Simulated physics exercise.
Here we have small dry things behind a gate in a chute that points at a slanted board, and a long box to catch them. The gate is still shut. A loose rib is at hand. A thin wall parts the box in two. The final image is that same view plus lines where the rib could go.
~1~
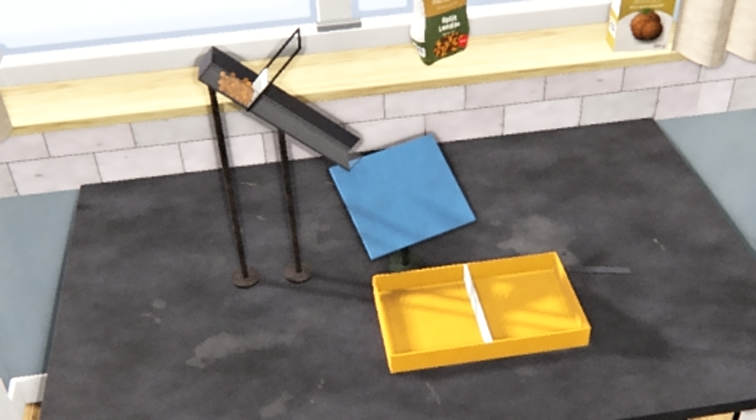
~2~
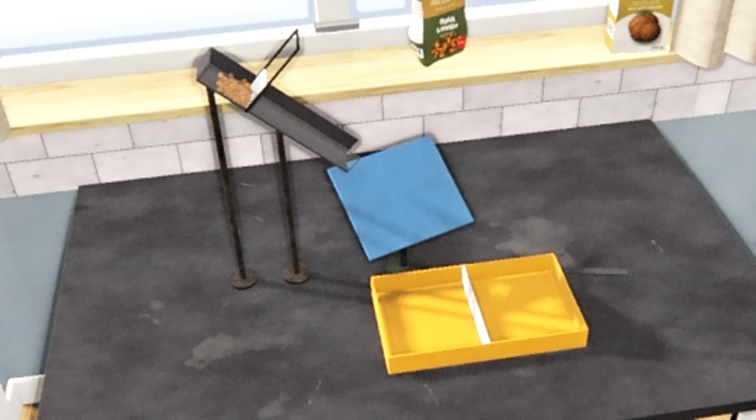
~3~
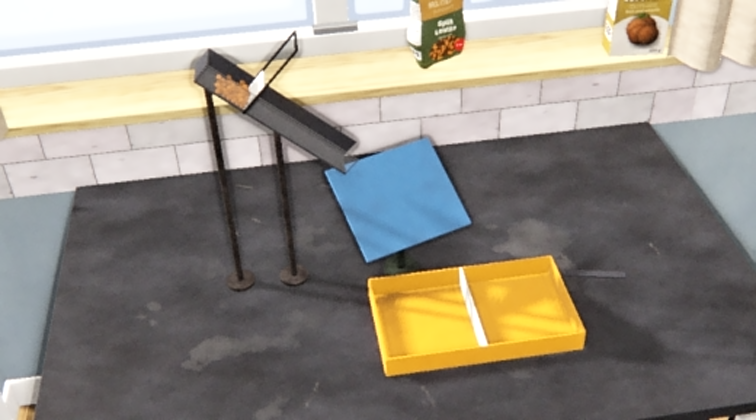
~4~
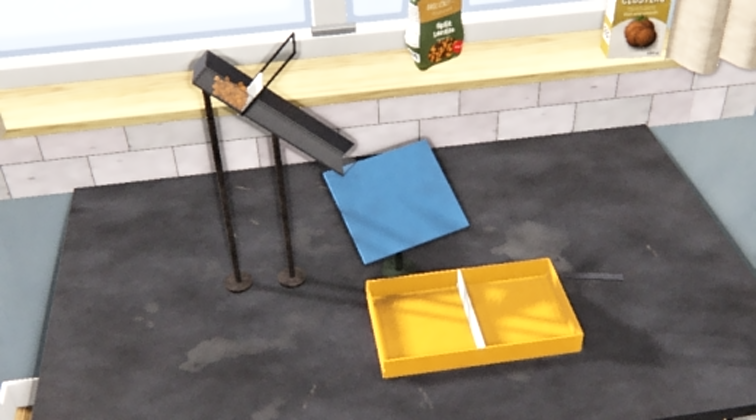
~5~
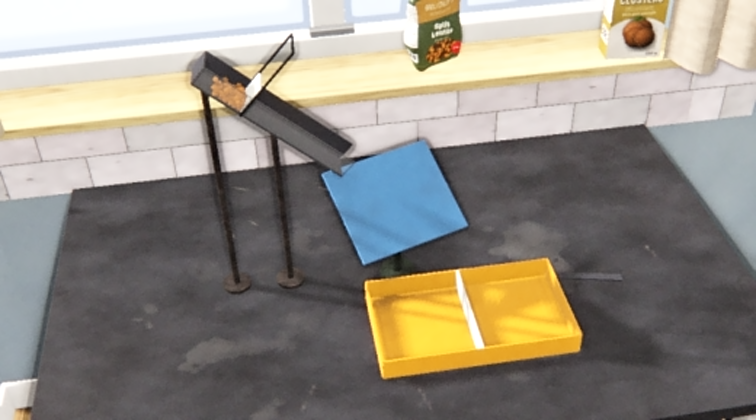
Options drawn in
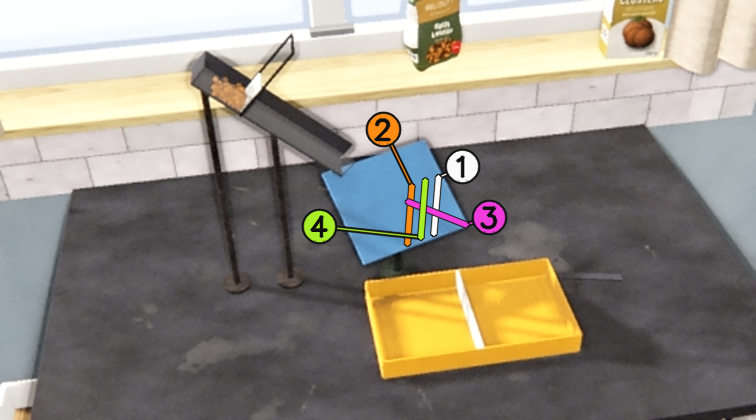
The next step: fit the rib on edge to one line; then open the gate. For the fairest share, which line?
I would pick line 3.
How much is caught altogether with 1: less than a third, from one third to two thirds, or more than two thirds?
It is more than two thirds.
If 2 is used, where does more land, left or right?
More lands on the left.
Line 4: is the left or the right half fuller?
Left.
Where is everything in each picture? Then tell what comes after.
In the first frame, load behind the gate near (242, 89), roasted chickpeas; lip of the chute near (348, 162), sloping fairly steeply.
In the second frame, middle of the board near (401, 195), tilted fairly steeply; middle of its low edge near (423, 240); of its high edge near (380, 152).
In the third frame, front corners of the box near (386, 359) and (585, 332); front end of its middle wall near (487, 345); gate still shut near (261, 82).
In the fourth frame, middle of the load near (237, 93); lip near (342, 167).
In the fifth frame, middle of the load near (235, 94); lip near (341, 168).
On the marked copy, line 1 from (438, 177) to (433, 233); line 2 from (411, 186) to (407, 243); line 3 from (408, 201) to (466, 224); line 4 from (425, 180) to (420, 237).
With 1, of what is caught, all but a few in the left half, a small share in the right.
With 2, of what is caught, all but a few in the left half, only a few in the right.
With 3, of what is caught, close to half in the left half, close to half in the right.
With 4, of what is caught, all but a few in the left half, a small share in the right.
